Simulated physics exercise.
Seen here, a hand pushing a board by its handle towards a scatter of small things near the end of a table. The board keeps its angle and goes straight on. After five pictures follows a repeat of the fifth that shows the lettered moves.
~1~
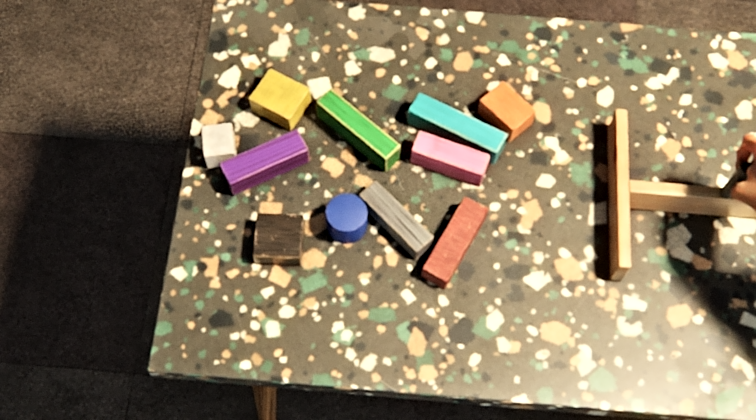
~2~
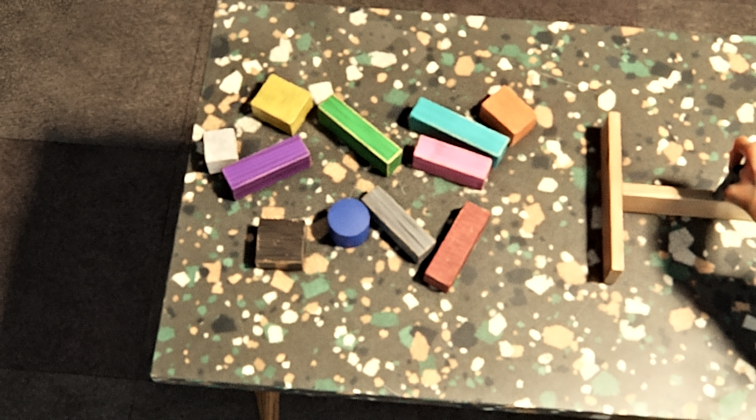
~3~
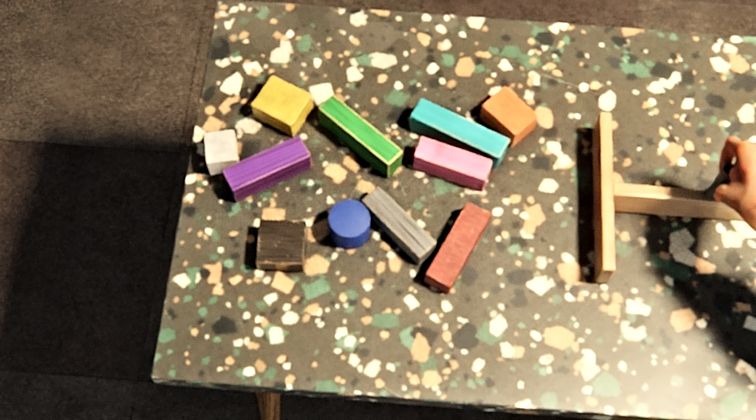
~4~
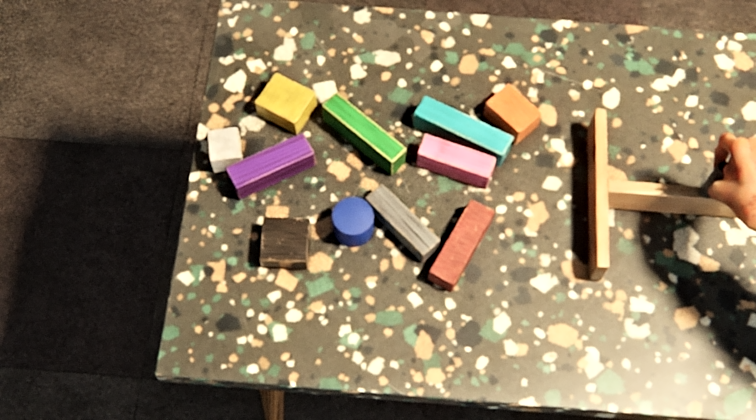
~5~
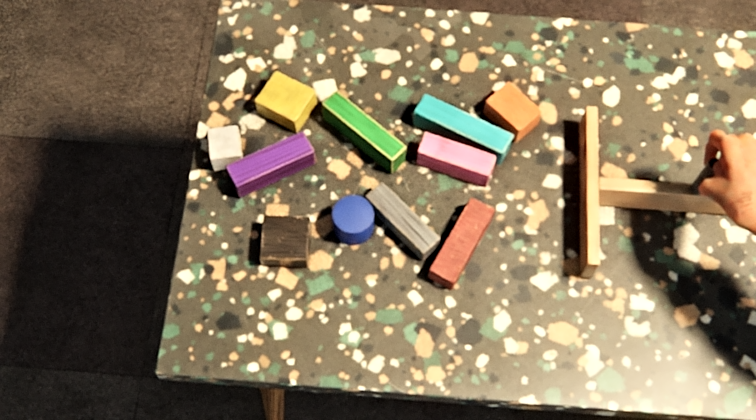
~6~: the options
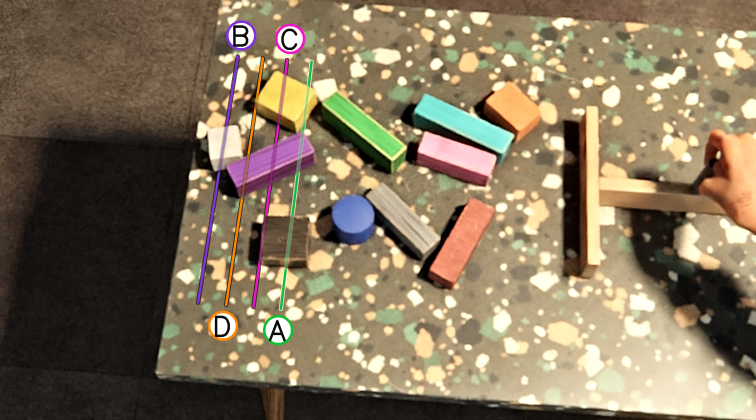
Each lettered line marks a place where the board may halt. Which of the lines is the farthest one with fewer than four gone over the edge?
The farthest such stop is C.
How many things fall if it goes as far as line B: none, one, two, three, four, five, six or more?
In all, six or more.
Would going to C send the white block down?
Yes.
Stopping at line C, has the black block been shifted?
Yes.
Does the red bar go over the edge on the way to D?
By then, no.
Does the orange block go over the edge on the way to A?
By then, no.
On the marked copy, A at (297, 178); B at (219, 172); C at (271, 176); D at (246, 174).
With C. Early on, board (477, 174); orange block (461, 94); red bar (451, 243).
Further on, board (363, 165); white block (211, 147); purple stick (238, 161).
At the end, board (273, 159); purple stick over the edge; white block over the edge; two fallen.
As for the rest, A is within the limit but short; B drops eight; D drops five.
